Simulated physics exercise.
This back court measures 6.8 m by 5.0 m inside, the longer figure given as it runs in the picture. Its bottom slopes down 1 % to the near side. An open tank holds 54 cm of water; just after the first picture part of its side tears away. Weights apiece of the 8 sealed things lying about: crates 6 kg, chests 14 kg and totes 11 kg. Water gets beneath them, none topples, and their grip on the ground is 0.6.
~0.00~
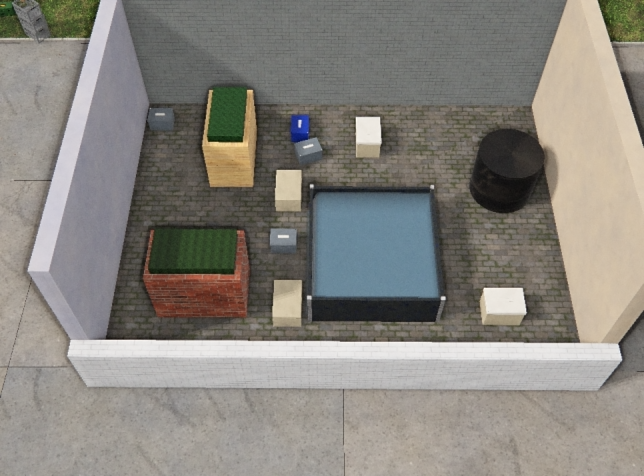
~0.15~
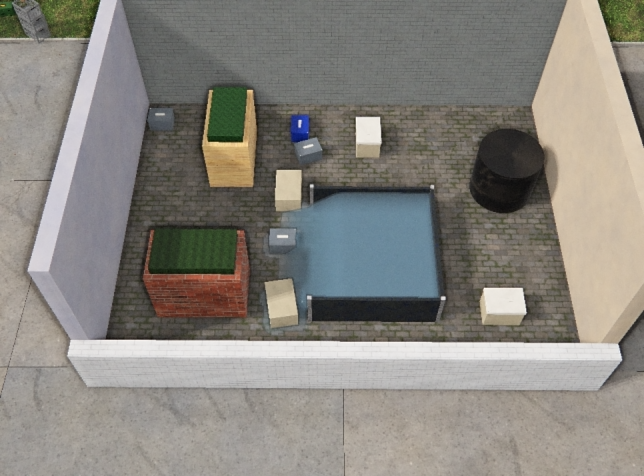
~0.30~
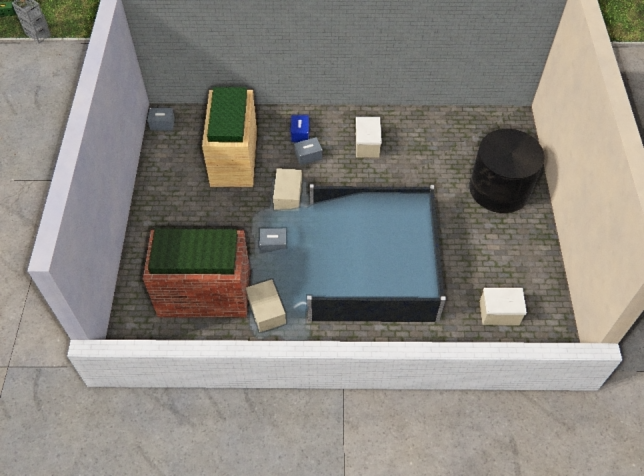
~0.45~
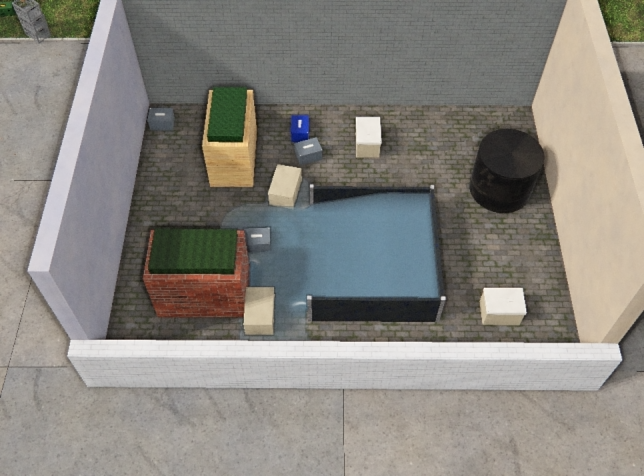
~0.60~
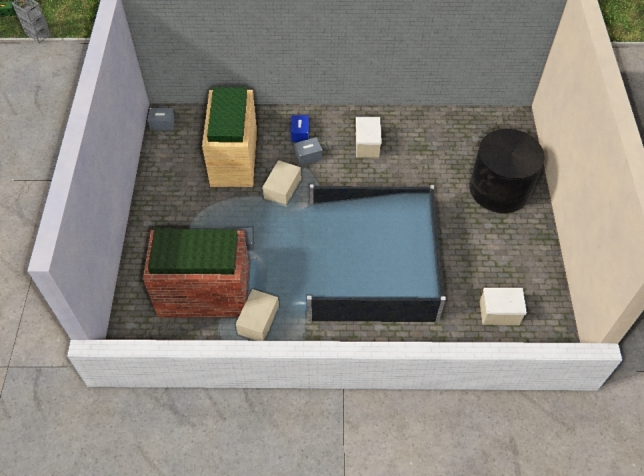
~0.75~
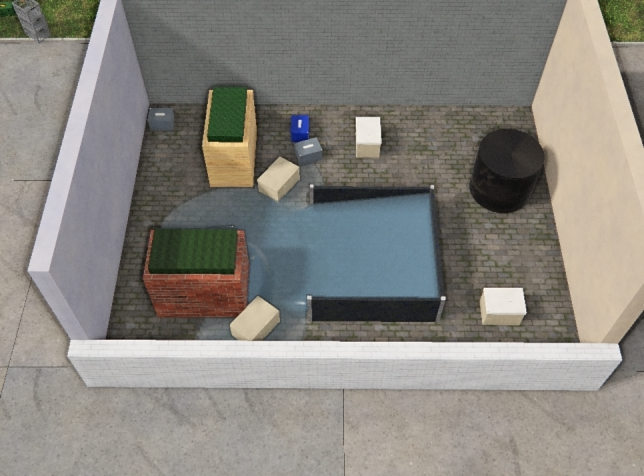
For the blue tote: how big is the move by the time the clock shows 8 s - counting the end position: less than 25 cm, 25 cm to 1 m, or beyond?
Blue tote slides a little.
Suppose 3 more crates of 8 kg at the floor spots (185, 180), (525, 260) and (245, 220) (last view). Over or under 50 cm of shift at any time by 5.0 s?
In that order: Past it, short of it, over.
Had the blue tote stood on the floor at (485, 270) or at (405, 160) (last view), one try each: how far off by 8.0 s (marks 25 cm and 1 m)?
In that order: It barely shifts; it barely shifts.
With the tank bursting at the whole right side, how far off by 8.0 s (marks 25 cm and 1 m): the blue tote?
Then the blue tote barely shifts.
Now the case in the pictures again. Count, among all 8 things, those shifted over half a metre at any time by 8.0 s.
That makes 5.
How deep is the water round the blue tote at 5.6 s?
About 5 cm.
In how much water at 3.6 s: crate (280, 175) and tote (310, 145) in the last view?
About 6 and 3 cm.
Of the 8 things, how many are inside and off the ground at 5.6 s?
3 of them.
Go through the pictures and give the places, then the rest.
The first frame shows the blue tote at (300, 124), on the bottom; 3.4 m2 under water; 0 of 8 have shifted.
The second frame shows the blue tote at (300, 124), on the bottom; water covers 4.2 m2; 1 of 8 have shifted.
The third frame shows the blue tote at (300, 124) rests on the ground; water covers 5.2 m2; 2 of 8 have shifted.
The fourth frame shows the blue tote at (300, 124), on the bottom; water covers 6.3 m2; 3 of 8 have shifted.
The fifth frame shows the blue tote at (300, 124), on the bottom; 7.5 m2 under water; 3 of 8 have shifted.
The sixth frame shows the blue tote at (300, 124) rests on the ground; 8.7 m2 under water; 3 of 8 have shifted.
After 1.6 s the blue tote is near (300, 124), 0.0 m from its start, aground; 2 afloat.
After 3.6 s the blue tote is near (300, 124), 0.0 m from its start, aground; 3 afloat.
After 5.6 s the blue tote is near (337, 136), 0.7 m from its start, aground; 3 afloat.
After 8.0 s the blue tote is near (337, 136), 0.7 m from its start, aground; 2 afloat.
